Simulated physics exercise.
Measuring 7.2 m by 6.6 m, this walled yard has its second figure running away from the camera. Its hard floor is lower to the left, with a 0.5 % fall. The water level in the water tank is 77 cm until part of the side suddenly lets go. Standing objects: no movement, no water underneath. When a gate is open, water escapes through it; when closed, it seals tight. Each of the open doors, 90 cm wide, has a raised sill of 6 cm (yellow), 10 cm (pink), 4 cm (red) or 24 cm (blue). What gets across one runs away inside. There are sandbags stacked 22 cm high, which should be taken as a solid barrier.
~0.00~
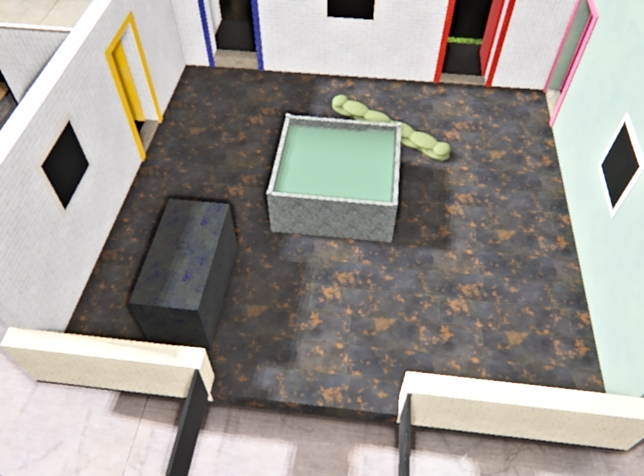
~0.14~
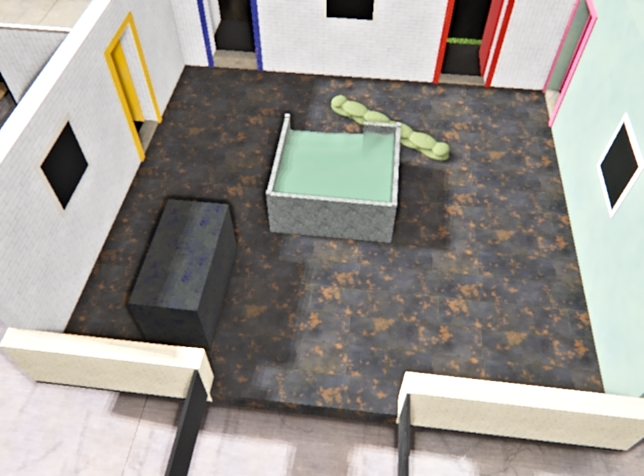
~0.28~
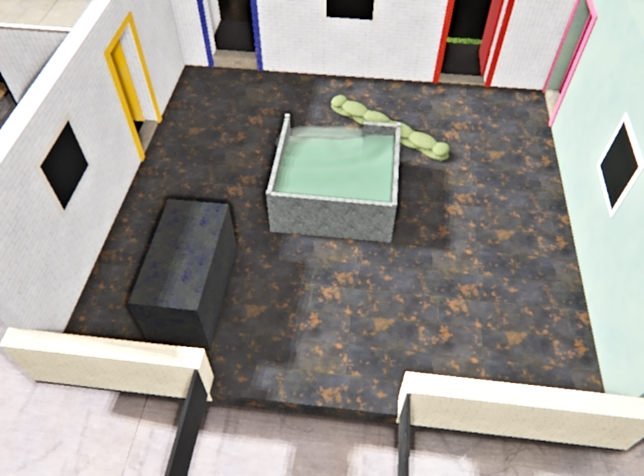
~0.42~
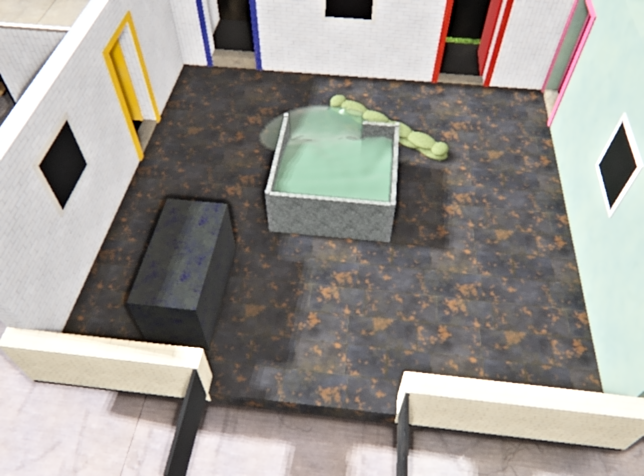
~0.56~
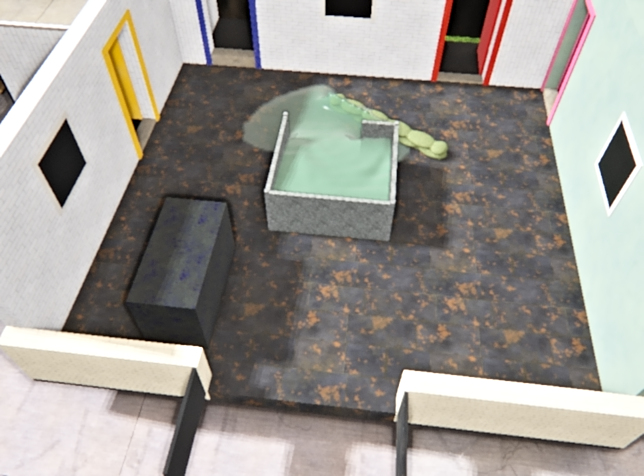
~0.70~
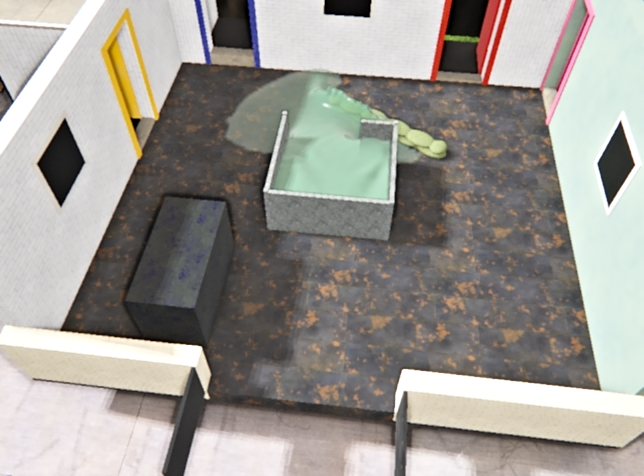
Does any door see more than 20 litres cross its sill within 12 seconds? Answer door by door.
Taking each door, the yellow door does; the pink door does not; the red door does not; the blue door does not.
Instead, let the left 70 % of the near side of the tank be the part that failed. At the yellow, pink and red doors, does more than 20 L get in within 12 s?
So yellow stays lower, pink stays lower, red stays lower.
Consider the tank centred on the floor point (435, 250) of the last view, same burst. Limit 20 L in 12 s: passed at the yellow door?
Well, yellow ends up beyond the mark.
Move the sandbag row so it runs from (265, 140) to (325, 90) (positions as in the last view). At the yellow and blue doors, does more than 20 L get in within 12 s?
Yellow within the limit, blue within the limit.
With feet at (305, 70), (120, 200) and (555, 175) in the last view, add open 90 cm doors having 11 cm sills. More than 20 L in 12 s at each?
The first one exceeds it, the second one doesn't reach it, and the third one doesn't reach it.
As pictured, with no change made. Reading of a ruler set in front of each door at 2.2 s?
Centimetres: Yellow 2 / pink 0 / red 5 / blue 24.
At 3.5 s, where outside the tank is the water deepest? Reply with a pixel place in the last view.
Roughly at pixel (177, 75).
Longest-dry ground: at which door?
The pink door is last.
After 1.4 s water covers 20 % of the floor and is deepest (44 cm) near (343, 118); yellow door not reached, pink door not reached, red door not reached, blue door 21 cm at the sill, 0 L in.
After 2.2 s water covers 30 % of the floor and is deepest (52 cm) near (190, 65); yellow door 2 cm at the sill, 0 L in, pink door not reached, red door 5 cm at the sill, 0 L in, blue door 24 cm at the sill, 3 L in.
After 3.5 s water covers 55 % of the floor and is deepest (28 cm) near (177, 75); yellow door 10 cm at the sill, 2 L in, pink door 13 cm at the sill, 1 L in, red door 5 cm at the sill, 2 L in, blue door 23 cm at the sill, 6 L in.
After 7.0 s water covers 90 % of the floor and is deepest (17 cm) near (137, 304); yellow door 9 cm at the sill, 34 L in, pink door 6 cm at the sill, 7 L in, red door 3 cm at the sill, 3 L in, blue door 10 cm at the sill, 8 L in.
After 12.0 s water covers 95 % of the floor and is deepest (10 cm) near (50, 355); yellow door 6 cm at the sill, 42 L in, pink door 3 cm at the sill, 7 L in, red door 4 cm at the sill, 4 L in, blue door 5 cm at the sill, 8 L in.
